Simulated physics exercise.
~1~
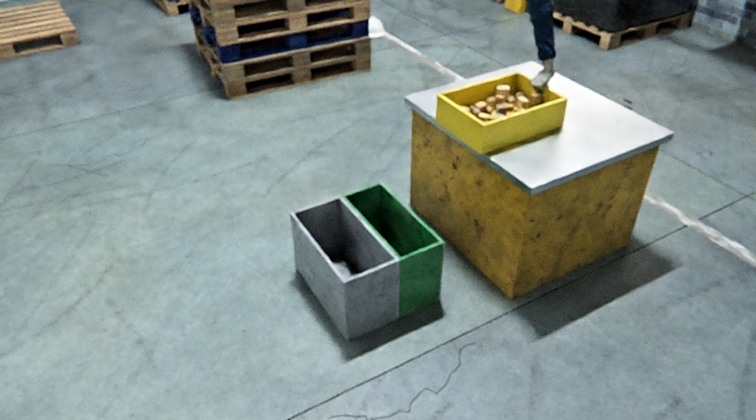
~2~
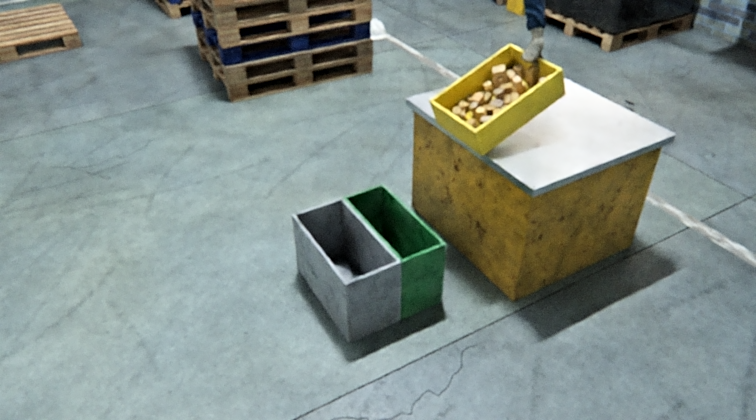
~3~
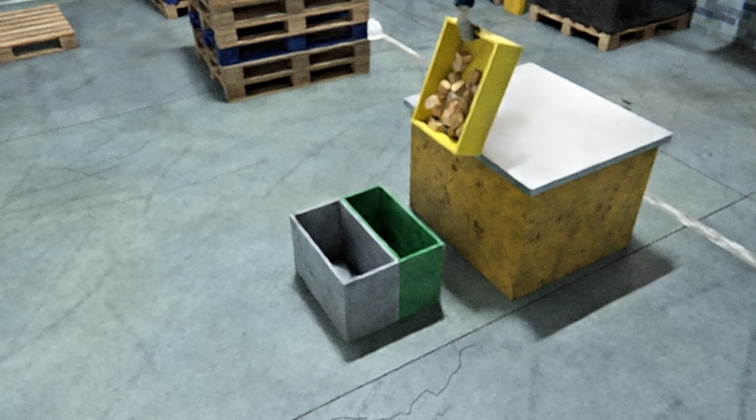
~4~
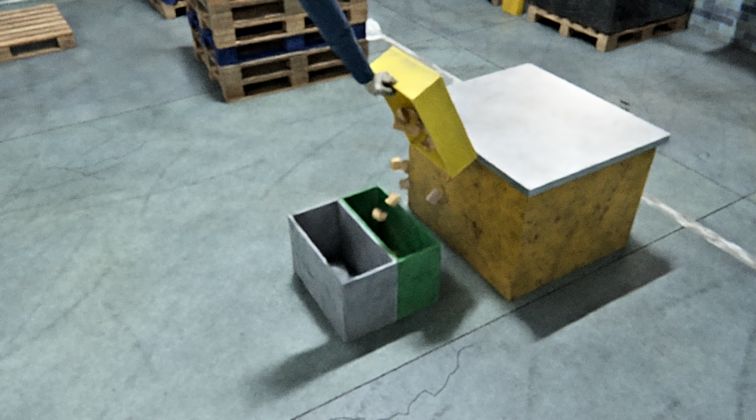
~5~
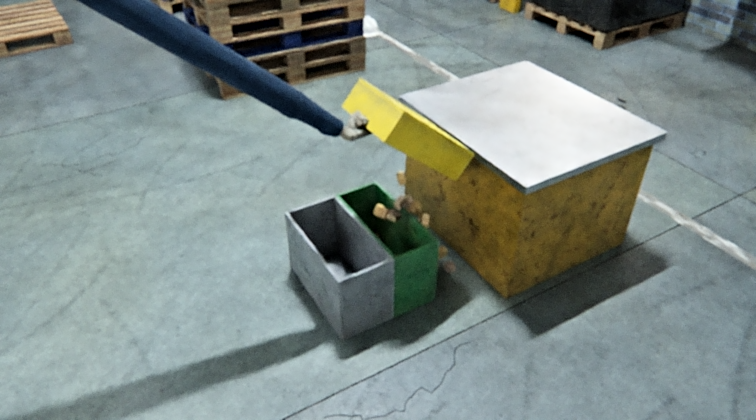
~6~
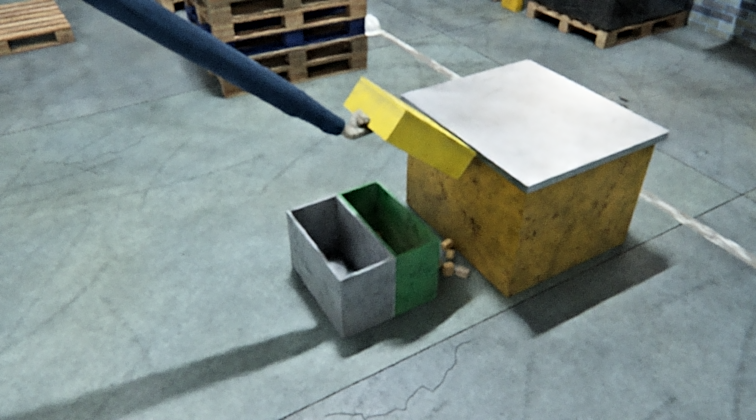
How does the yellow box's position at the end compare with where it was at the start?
At the start the yellow box sits upright on top of the bench, and by the end it is further left and slightly lower, held tipped over at the bench's left edge.
